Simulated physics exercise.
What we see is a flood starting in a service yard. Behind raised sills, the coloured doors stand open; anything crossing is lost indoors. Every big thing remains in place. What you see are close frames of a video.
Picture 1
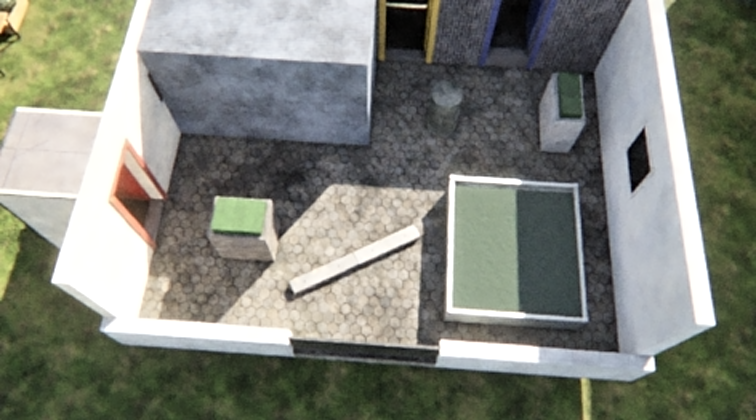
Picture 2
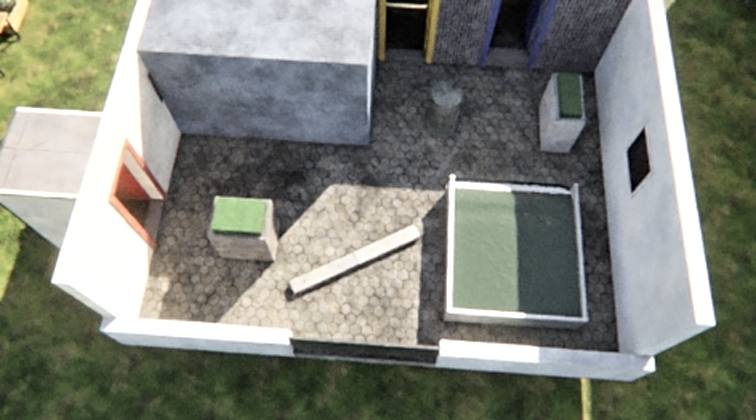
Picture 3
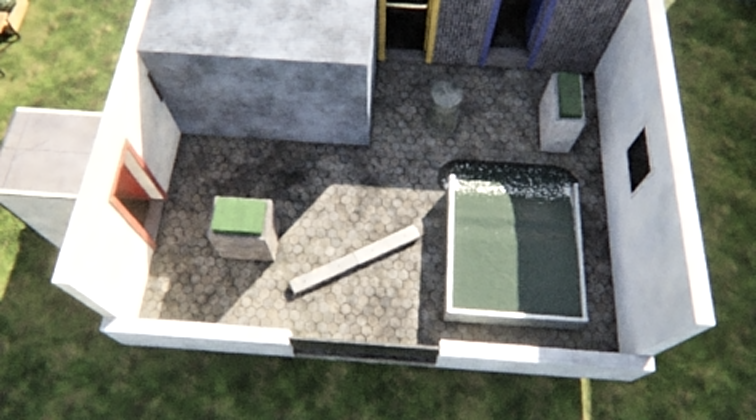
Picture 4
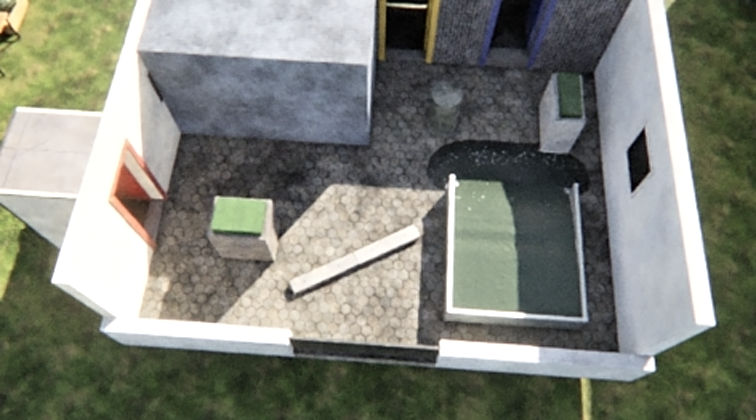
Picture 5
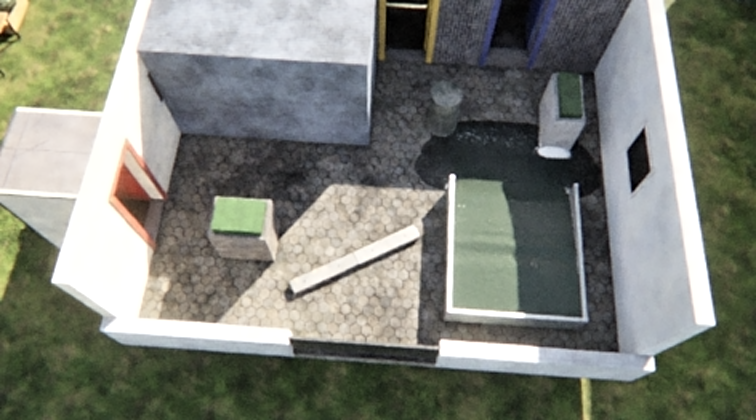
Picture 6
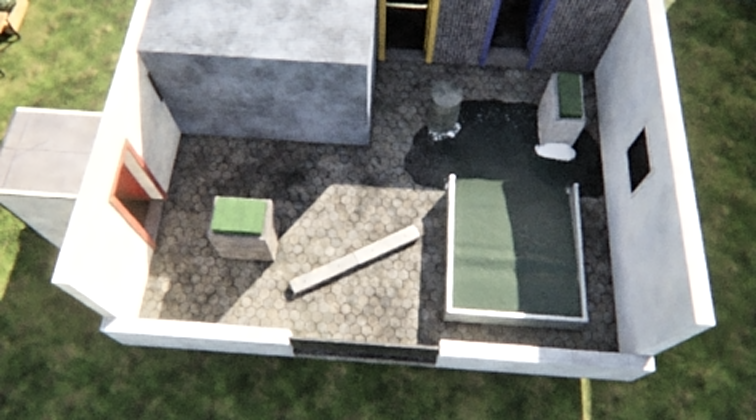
Water pours from the far side of a green, white-rimmed tank at the right of a walled, stone-paved yard, seen from high above by a still camera. A grey block stands at upper left, yellow and blue doorways at the back, green-topped blocks left and right, and a pale beam lies mid-floor. The tank starts still, then a dark sheet spreads backward, reaching the right-hand block and a small round grey object.
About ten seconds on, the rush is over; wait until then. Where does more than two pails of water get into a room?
One by one: Blue door: Two pails at most; red door: Two pails at most; yellow door: Over two pails.
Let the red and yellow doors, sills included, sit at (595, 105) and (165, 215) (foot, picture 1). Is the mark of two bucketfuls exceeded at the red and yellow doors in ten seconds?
I reckon the red door admits more while the yellow door admits less.
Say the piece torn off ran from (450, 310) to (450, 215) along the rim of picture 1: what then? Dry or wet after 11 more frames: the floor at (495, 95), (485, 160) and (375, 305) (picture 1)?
In turn: Untouched, untouched, swamped.
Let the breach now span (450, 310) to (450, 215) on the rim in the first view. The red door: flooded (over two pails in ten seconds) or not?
The red one ends up above.
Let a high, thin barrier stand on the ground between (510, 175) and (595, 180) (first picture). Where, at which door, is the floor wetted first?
It would be the door marked blue.
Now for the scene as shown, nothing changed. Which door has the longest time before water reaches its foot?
I'd say the red-painted one.
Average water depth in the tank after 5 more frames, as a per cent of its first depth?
It comes to some 66 percent.
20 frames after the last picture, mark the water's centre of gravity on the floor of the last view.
The water centres close to (501, 157).
A moment on, water covers 25 % of the floor; the blue door wet at the sill, nothing in, the red door not reached, the yellow door not reached.
Next, water covers 30 % of the floor; the blue door wet at the sill, nothing in, the red door not reached, the yellow door wet at the sill, nothing in.
Then, water covers 40 % of the floor; the blue door wet at the sill, nothing in, the red door not reached, the yellow door under two buckets in.
Later, water covers 60 % of the floor; the blue door wet at the sill, nothing in, the red door not reached, the yellow door far over two buckets in.
In the end, water covers 90 % of the floor; the blue door wet at the sill, nothing in, the red door wet at the sill, nothing in, the yellow door far over two buckets in.
